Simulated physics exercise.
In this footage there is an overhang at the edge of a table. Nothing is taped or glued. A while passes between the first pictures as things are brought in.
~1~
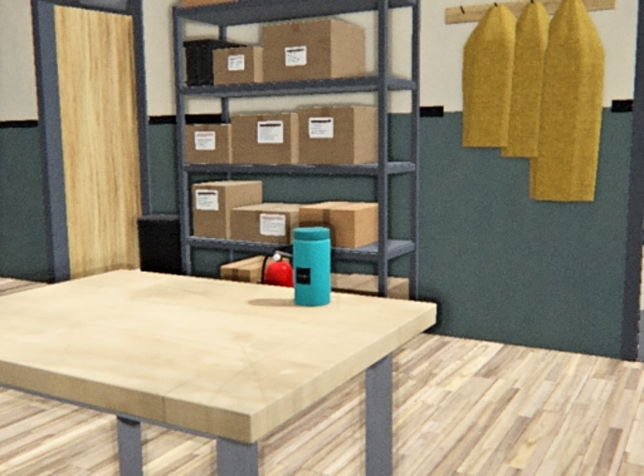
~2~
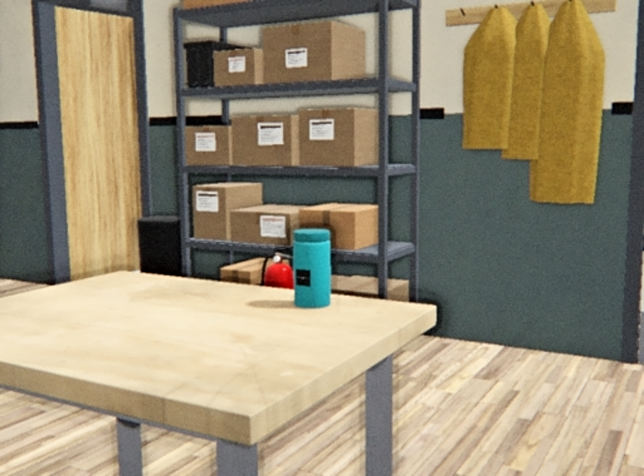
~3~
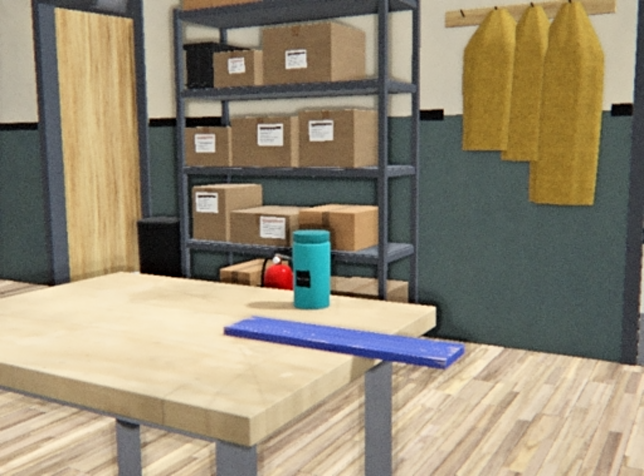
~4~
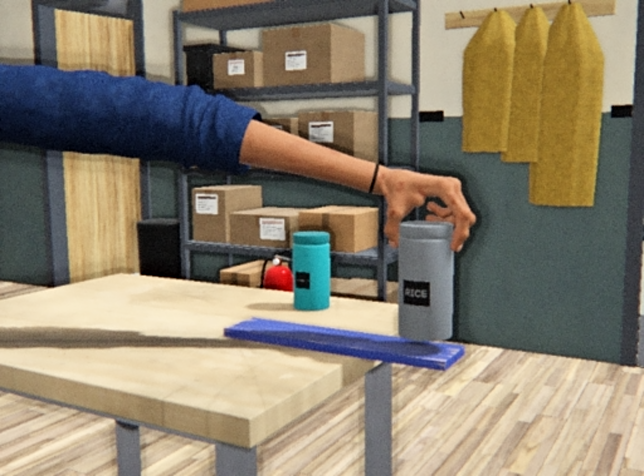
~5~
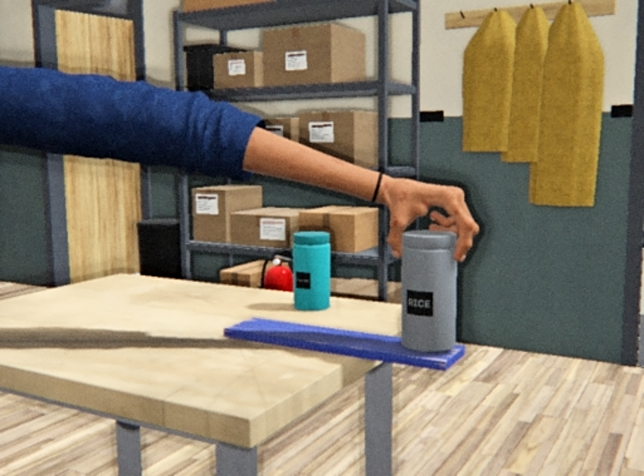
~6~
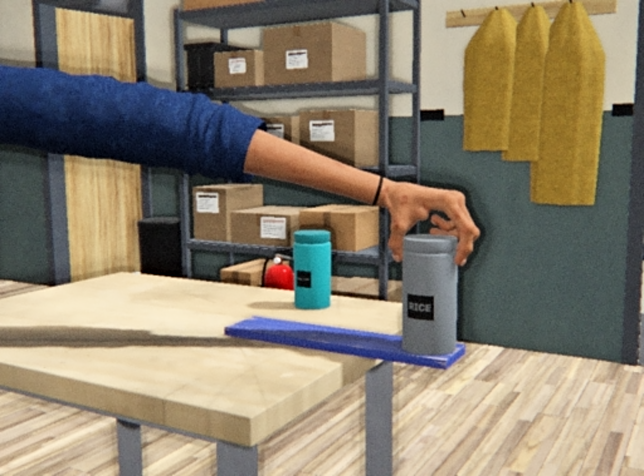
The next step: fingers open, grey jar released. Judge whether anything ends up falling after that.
It ends up off the table.
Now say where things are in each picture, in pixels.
In the first frame, the last thing is not in view yet.
In the second frame, the last thing is not in view yet.
In the third frame, the last thing is not in view yet; blue plank (338, 340).
In the fourth frame, coming down; grey jar (425, 280); blue plank (338, 341).
In the fifth frame, coming down; grey jar (429, 290); blue plank (338, 341).
In the sixth frame, in place under the hand; grey jar (429, 293); blue plank (339, 340).
Then, 0.50 s after the last picture, grey jar now down on the floor or falling; blue plank on its side.
Then, 0.70 s after the last picture, blue plank now down on the floor or falling.
By the end, down on the floor or falling, grey jar and blue plank; turquoise jar in place. The plank tips off the edge.
